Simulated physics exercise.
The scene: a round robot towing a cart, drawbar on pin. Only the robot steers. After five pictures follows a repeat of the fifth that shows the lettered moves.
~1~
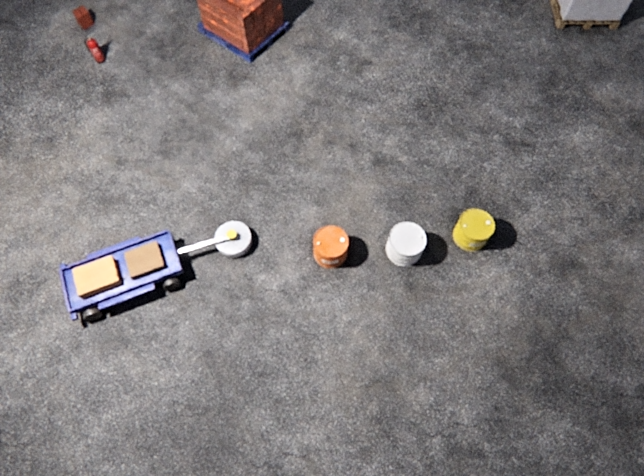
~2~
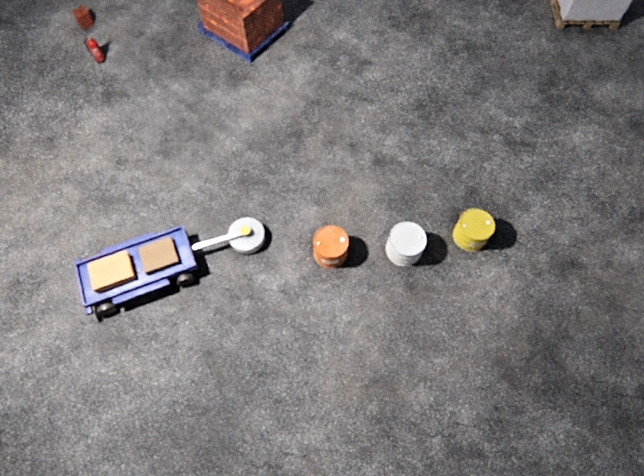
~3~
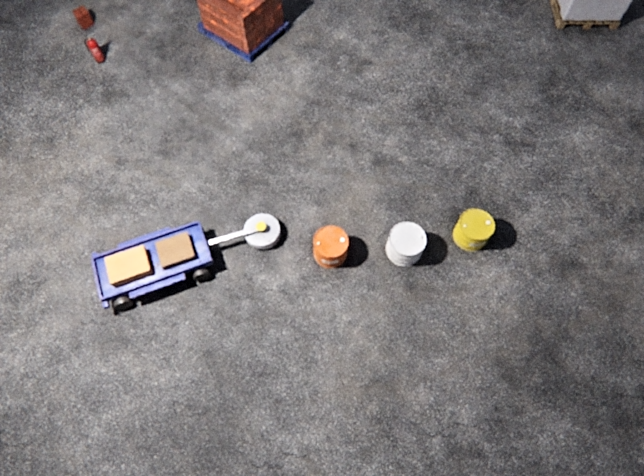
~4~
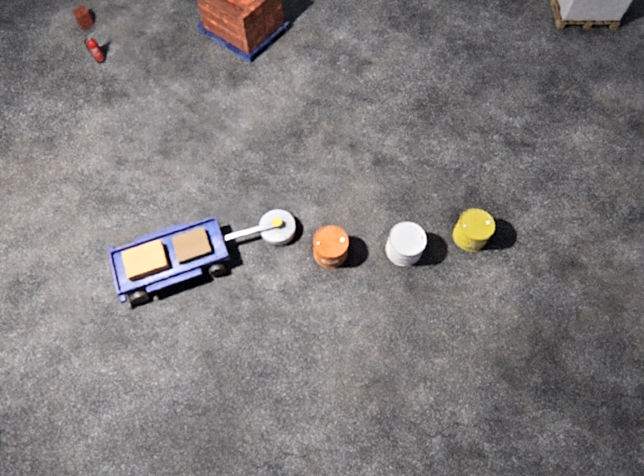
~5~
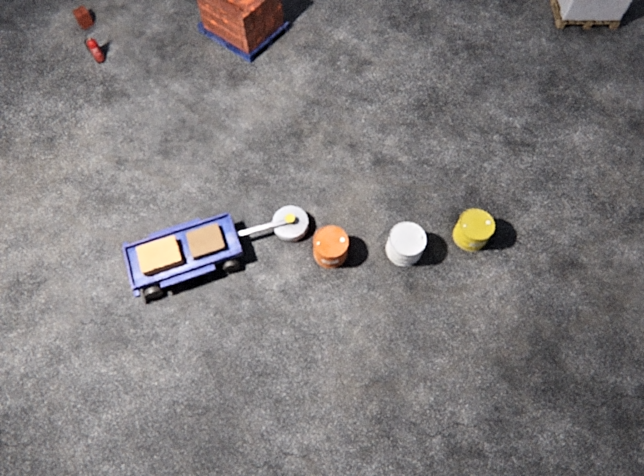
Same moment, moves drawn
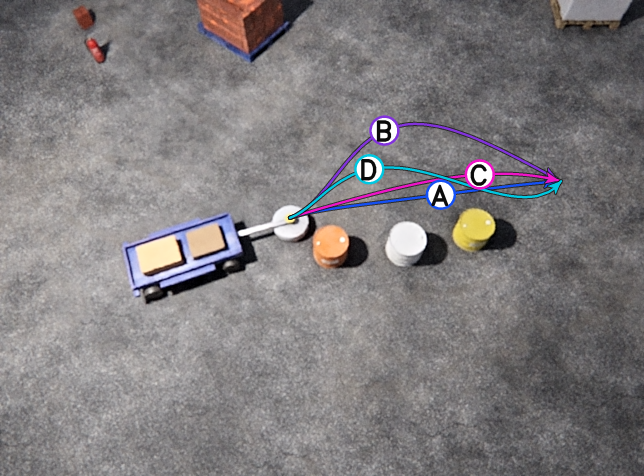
A round white robot tows a blue cart carrying two boxes across a gray floor, starting at the left and rolling steadily rightward and slightly upward. The cart follows behind on its drawbar as the gap to the still orange, white and yellow tubs narrows, until the robot is just beside the orange one, at its upper left.
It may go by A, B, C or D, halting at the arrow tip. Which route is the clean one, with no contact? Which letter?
Route B touches nothing.
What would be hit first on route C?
First the orange tub.
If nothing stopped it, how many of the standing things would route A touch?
Three.
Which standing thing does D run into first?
The yellow tub.
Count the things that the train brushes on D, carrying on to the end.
In all, one.
On the marked copy, A from (290, 218) via (421, 197) to (557, 181); B from (290, 218) via (407, 124) to (557, 179); C from (290, 218) via (423, 183) to (559, 181); D from (290, 218) via (420, 171) to (561, 181).
Following B. Soon after the start, robot (365, 148), cart (287, 200).
Later, robot (466, 141), cart (373, 154).
In the end, robot (557, 186), cart (458, 156); nothing has been touched.
As for the rest, A meets the yellow tub, white tub and orange tub; C meets the orange tub; D meets the yellow tub.
